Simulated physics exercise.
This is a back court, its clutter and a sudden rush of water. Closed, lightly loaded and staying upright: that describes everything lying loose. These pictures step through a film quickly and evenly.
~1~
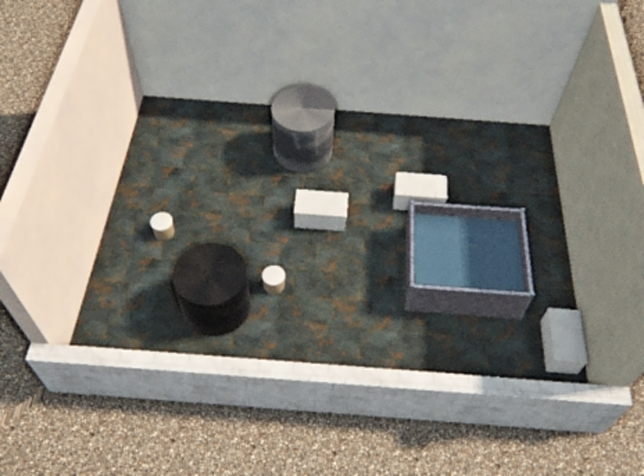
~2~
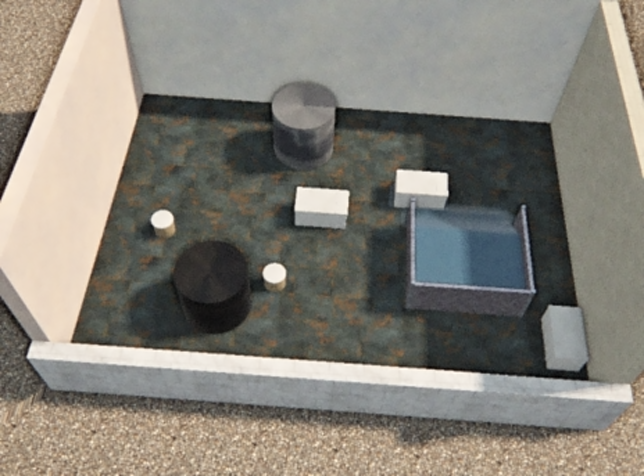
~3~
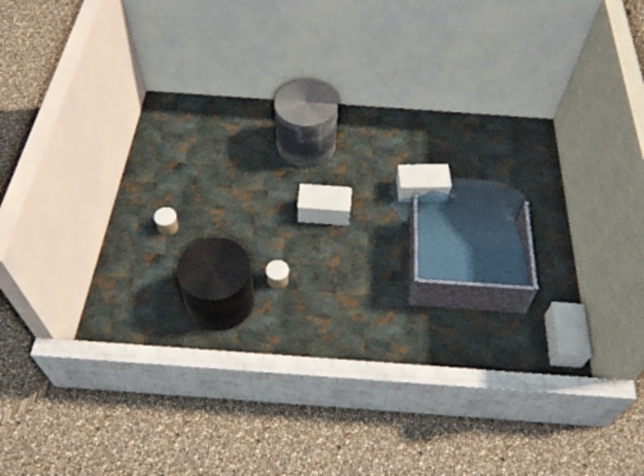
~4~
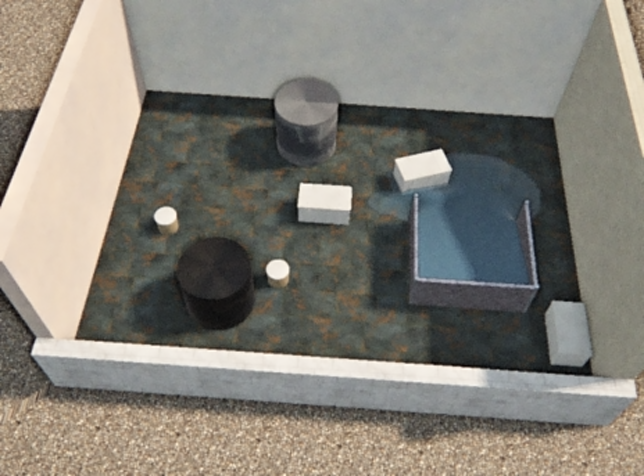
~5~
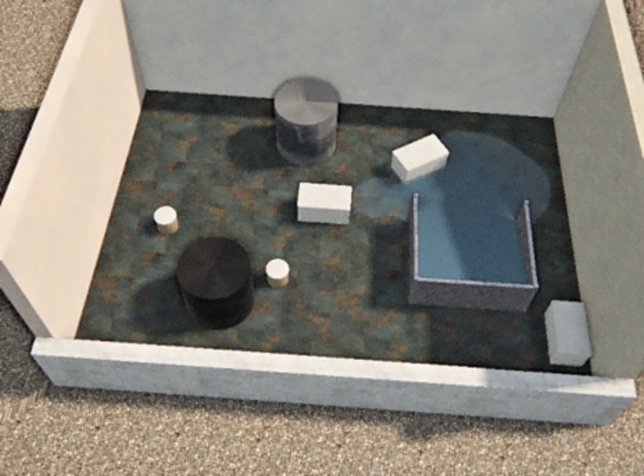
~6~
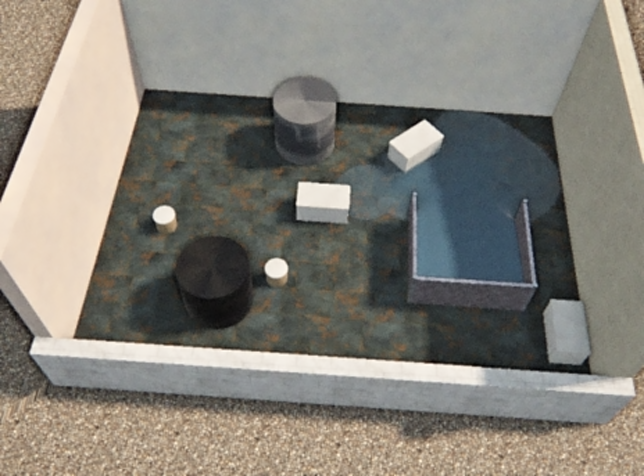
A walled back court with a dark, mottled floor is seen from high above, with coarse gravel outside its pale walls. A grey cylinder stands toward the back, a black one at front left near two small white cylinders, with white and pale blocks around a water-filled tank at right. The tank's back wall disappears, water spreads rearward, and the nearby white block slides back and turns, while the view shifts slightly.
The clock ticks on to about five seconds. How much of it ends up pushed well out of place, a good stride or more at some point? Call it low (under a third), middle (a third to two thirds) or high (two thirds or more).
Low.
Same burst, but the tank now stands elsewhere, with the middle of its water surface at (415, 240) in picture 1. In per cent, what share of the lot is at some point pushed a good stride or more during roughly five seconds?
About 20 per cent.
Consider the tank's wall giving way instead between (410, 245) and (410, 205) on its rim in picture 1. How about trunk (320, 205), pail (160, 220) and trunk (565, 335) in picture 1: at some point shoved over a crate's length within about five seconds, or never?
Working through them in order, the first gets shoved clear, the second gets shoved clear and the last not displaced that far.
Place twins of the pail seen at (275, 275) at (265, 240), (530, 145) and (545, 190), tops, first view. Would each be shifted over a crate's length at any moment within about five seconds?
First remains in place, second driven off, third driven off.
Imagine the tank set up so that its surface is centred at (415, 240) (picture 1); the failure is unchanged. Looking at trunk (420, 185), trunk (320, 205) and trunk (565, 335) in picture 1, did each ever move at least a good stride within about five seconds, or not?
Item one travelled far enough, item two not displaced far, item three not displaced far.
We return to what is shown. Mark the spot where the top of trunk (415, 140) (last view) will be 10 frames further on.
(344, 93).
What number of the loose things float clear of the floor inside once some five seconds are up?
Count: 0.
A moment on, 1 of 5 are well off their spots; 0 afloat.
Next, 1 of 5 are well off their spots; 1 afloat.
Later, 1 of 5 are well off their spots; 0 afloat.
In the end, 1 of 5 are well off their spots, and 1 have been at some point; 0 afloat.
